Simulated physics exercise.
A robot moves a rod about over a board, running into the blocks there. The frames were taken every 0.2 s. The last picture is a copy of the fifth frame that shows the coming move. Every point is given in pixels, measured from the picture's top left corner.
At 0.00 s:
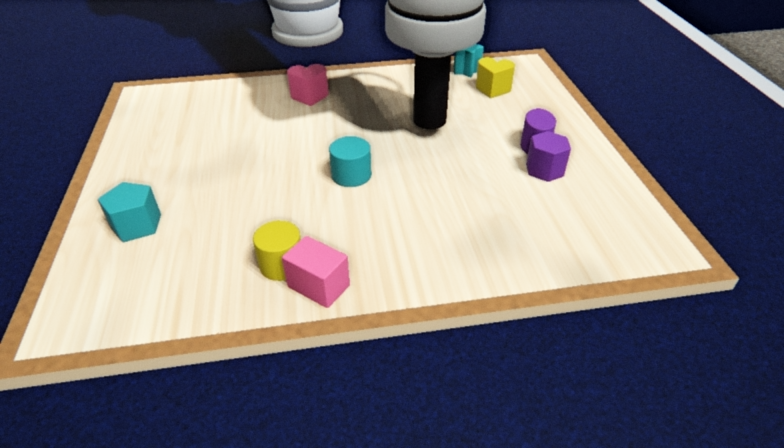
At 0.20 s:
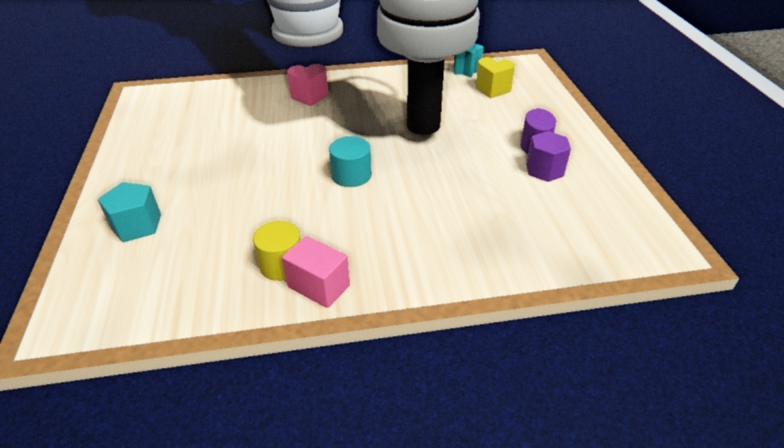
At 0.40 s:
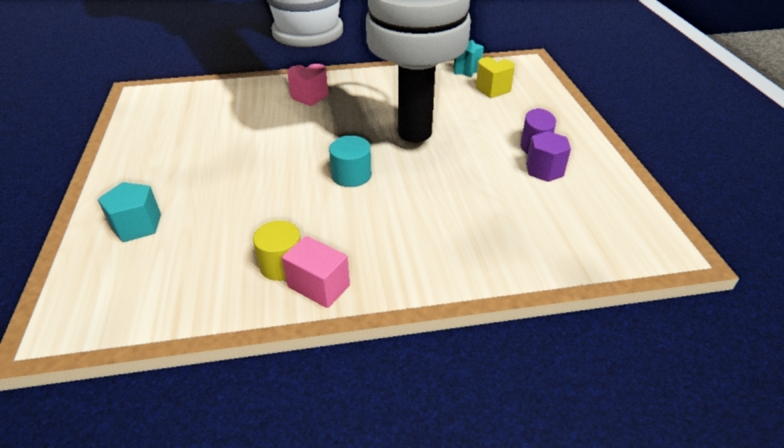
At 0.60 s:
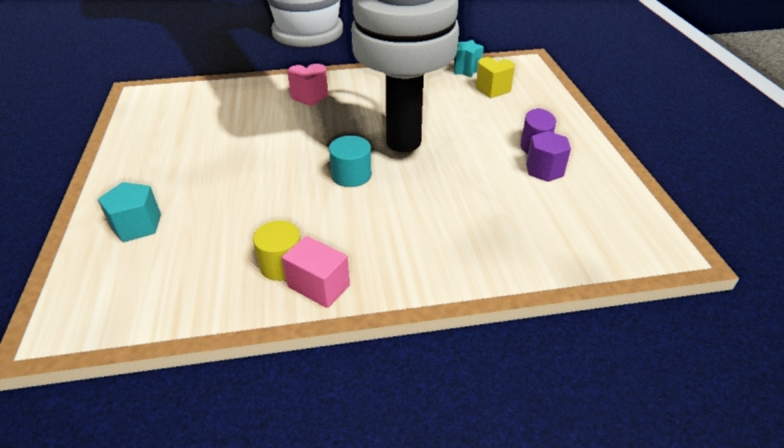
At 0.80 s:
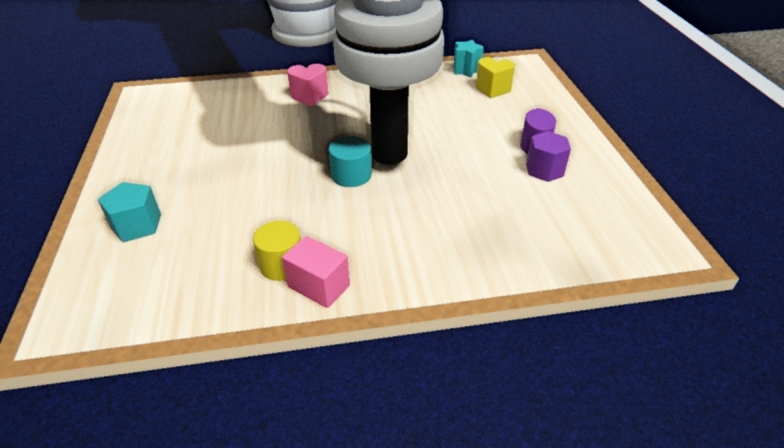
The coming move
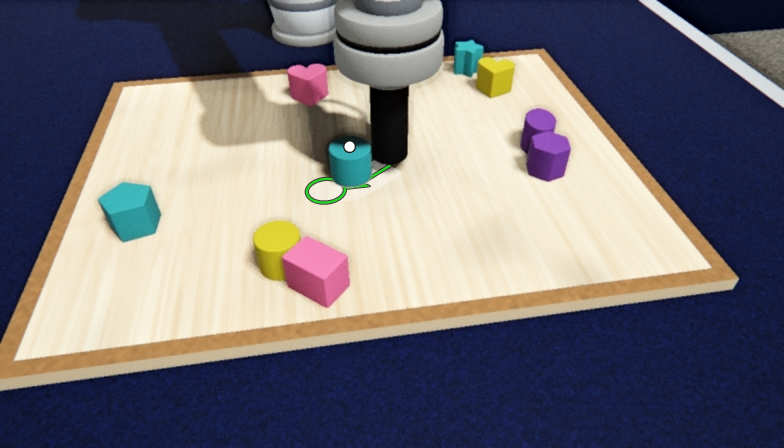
A robot's black rod sliding down and left across a wooden board toward a turquoise cylinder, the scattered coloured blocks staying still.
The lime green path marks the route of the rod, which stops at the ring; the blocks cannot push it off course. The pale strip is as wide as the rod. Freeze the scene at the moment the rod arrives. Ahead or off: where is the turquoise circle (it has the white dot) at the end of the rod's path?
Ahead to the end.
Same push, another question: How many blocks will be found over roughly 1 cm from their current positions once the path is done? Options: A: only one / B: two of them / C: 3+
That would be A.
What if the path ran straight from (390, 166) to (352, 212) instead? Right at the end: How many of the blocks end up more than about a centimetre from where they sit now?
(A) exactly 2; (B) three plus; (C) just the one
It's C.
Drawn move, from (390, 166) over (372, 177) and (352, 187) to (326, 190); the dot is on the turquoise circle.
On the path given first. Halfway along, rod (361, 172); turquoise circle (319, 155).
At the end, rod (325, 179); turquoise circle (283, 157).
